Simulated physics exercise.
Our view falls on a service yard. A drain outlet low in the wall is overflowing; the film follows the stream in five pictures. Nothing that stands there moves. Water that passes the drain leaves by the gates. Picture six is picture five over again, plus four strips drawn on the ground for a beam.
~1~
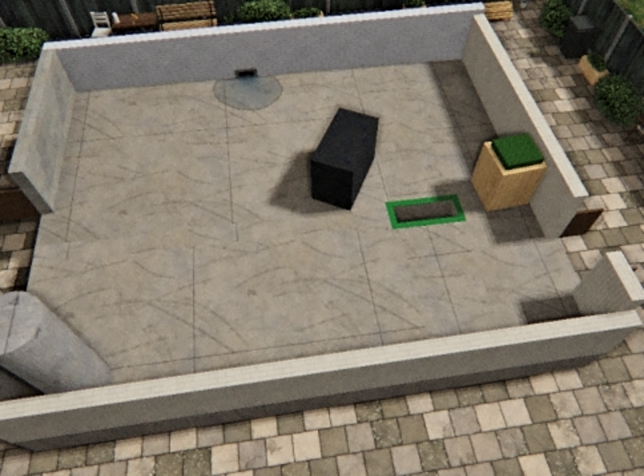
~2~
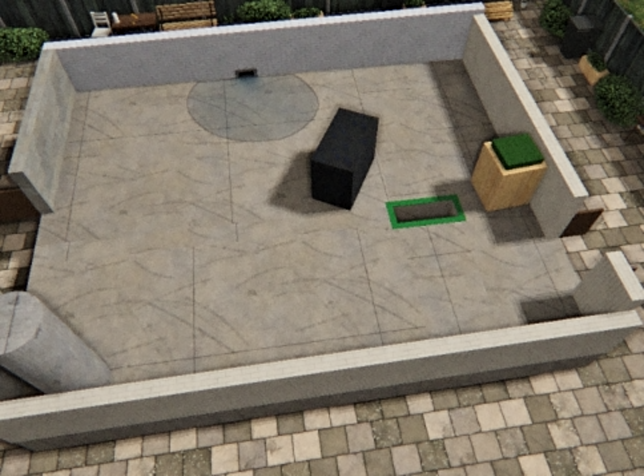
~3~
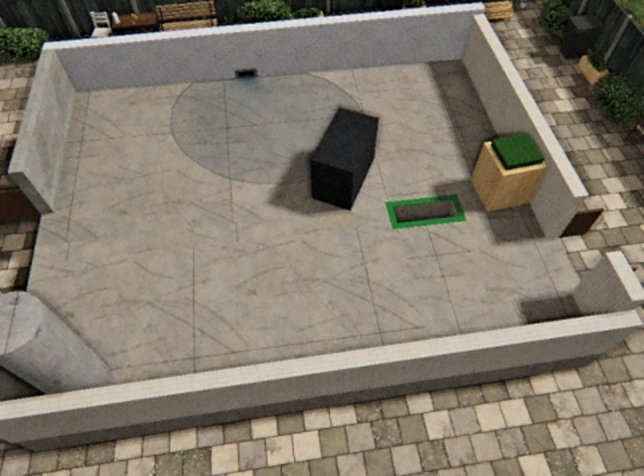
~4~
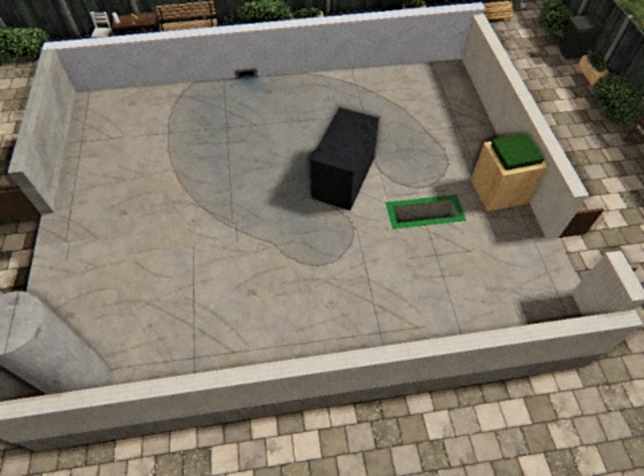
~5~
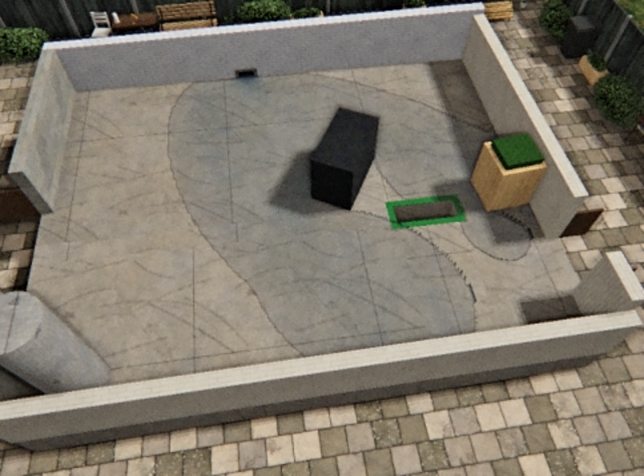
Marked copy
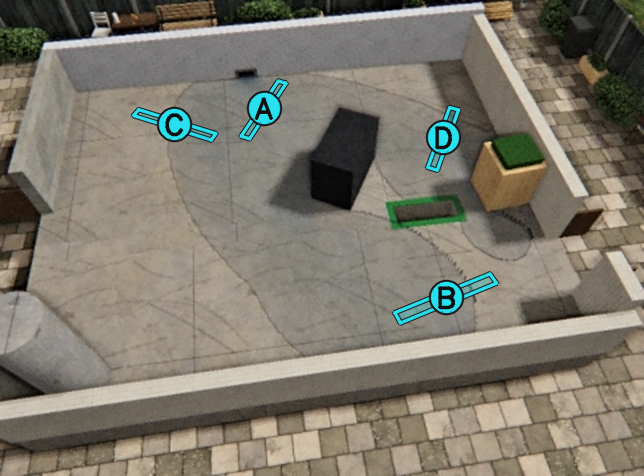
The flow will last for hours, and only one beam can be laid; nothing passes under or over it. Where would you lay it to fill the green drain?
Spot D.
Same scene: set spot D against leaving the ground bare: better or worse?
Spot D is better.
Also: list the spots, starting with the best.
D, C, B, A.
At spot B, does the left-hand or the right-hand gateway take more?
The right gate.
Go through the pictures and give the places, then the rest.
In the first picture, outfall at (246, 73); green drain at (425, 211); open gate at (559, 265); open gate at (45, 263); 2 % of the ground under water, visible out to (265, 103); green drain still dry.
In the second picture, 8 % of the ground under water, visible out to (277, 136); green drain still dry.
In the third picture, 17 % of the ground under water, visible out to (292, 176); green drain still dry.
In the fourth picture, 28 % of the ground under water, visible out to (311, 260); green drain still dry.
In the fifth picture, 47 % of the ground under water, visible out to (467, 310); green drain taking water.
In cyan, A from (245, 137) to (282, 82); B from (397, 317) to (493, 278); C from (136, 112) to (213, 136); D from (432, 168) to (454, 108).
For spot A, about 2 % of the stream goes into the green drain, about 96 % out by the gates.
For spot B, about 11 % of the stream goes into the green drain, about 87 % out by the gates.
For spot C, about 14 % of the stream goes into the green drain, about 85 % out by the gates.
For spot D, about 22 % of the stream goes into the green drain, about 76 % out by the gates.
